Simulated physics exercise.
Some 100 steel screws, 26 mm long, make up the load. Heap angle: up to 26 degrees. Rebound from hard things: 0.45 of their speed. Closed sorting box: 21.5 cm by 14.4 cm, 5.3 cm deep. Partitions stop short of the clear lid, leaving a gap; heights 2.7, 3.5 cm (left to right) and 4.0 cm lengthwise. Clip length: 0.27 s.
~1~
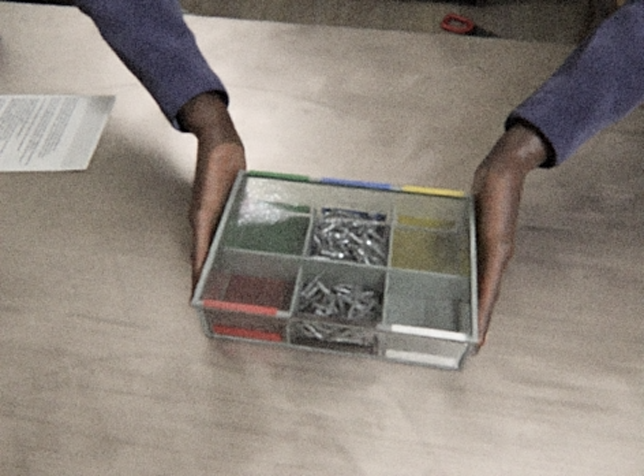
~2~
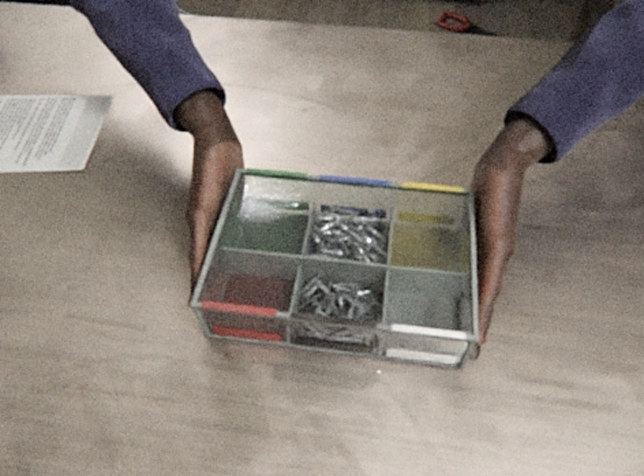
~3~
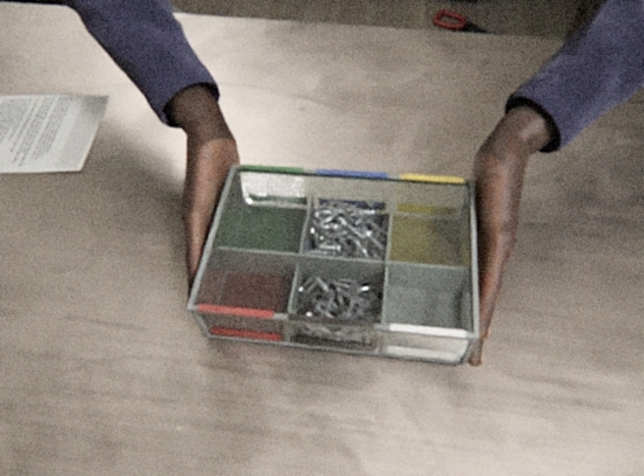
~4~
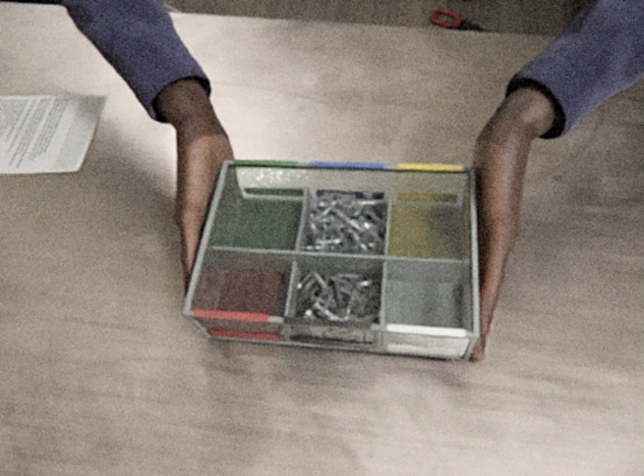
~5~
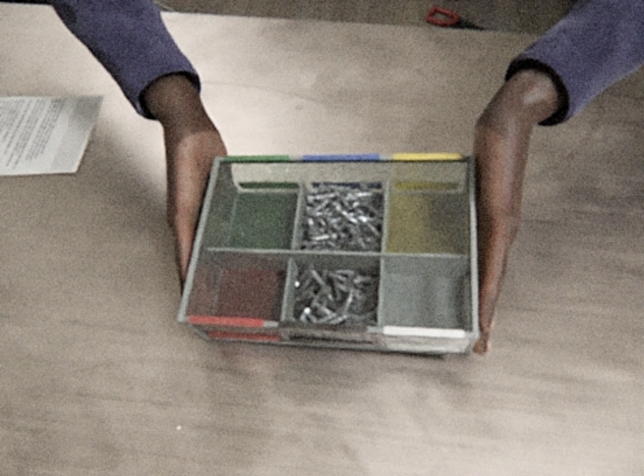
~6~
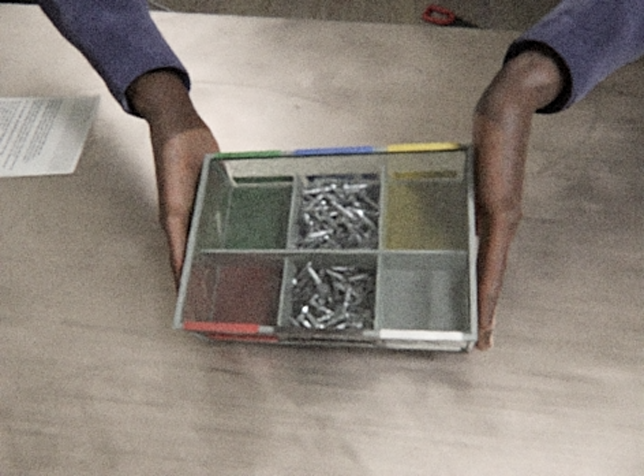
A pale wooden tabletop is seen from above at an angle, with a printed sheet at the left and a small red object near the top edge. Two hands in blue-purple sleeves hold a clear, six-compartment box with green, blue, yellow, red and white edge markings and silvery screws in both middle compartments. The hands slowly tilt the box slightly, its left side shifting a little outward, while the camera stays still.
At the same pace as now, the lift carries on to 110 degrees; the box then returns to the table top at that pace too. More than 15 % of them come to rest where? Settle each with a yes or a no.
For red, yes; for blue, yes; for green, no; for yellow, no; for white, no; for black, yes.
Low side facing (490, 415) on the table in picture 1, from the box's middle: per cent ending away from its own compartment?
Something like 35 per cent of the pieces.
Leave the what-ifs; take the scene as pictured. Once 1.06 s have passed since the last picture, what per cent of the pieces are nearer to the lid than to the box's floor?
Around 80 in a hundred, give or take.
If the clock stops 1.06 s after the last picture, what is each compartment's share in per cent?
Shares - red: 30, blue: 30, green: 5, yellow: 0, white: 0, black: 30.
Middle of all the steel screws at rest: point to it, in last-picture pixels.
Estimated resting centre: Around (285, 315).
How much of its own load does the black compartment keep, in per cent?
Roughly 60 per cent.
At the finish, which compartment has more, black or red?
I'd say the red side has more in it.
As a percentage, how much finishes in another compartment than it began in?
Roughly 50 in a hundred.
Then, 1.06 s after the last picture, tilt 110 degrees; red 30 %, blue 30 %, green 5 %, black 30 %.
Then, 1.77 s after the last picture, tilt 49 degrees; red 45 %, blue 25 %, green 5 %, black 25 %.
Then, 2.52 s after the last picture, tilt 0 degrees; red 50 %, blue 30 %, green 5 %, black 20 %.
In the end, red 50 %, blue 30 %, green 5 %, yellow 0 %, white 0 %, black 20 %.
